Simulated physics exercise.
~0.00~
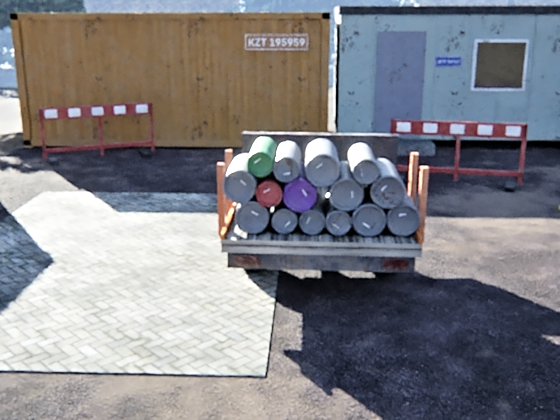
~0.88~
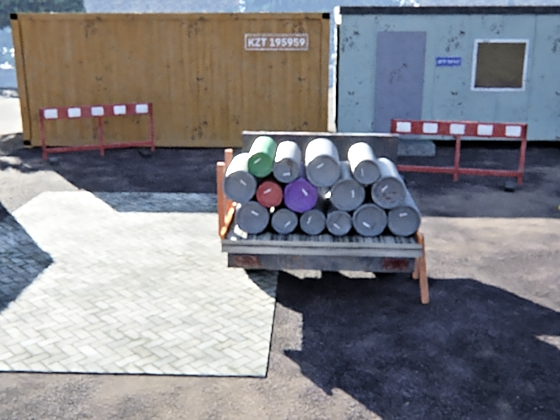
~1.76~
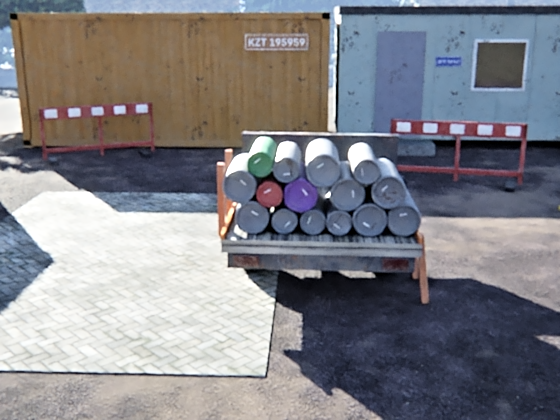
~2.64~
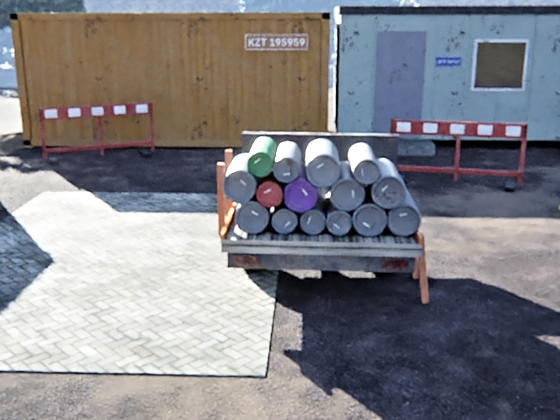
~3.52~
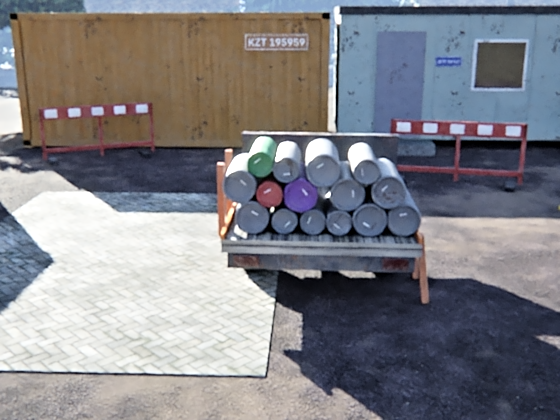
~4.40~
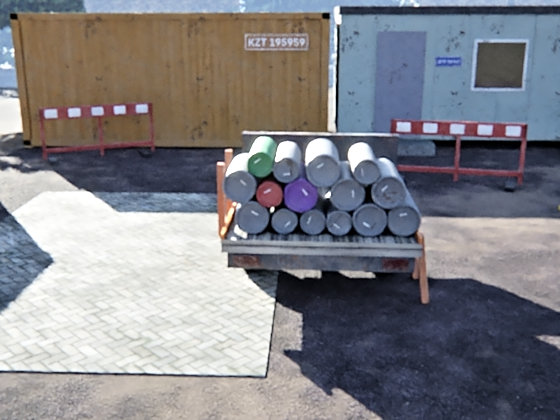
The footage shows a low trailer stacked with mostly grey cylinders, plus one green, one red and one purple, parked before two containers. The orange posts on the right side swing down past the deck edge, and the stack stays in place, with nothing falling off.
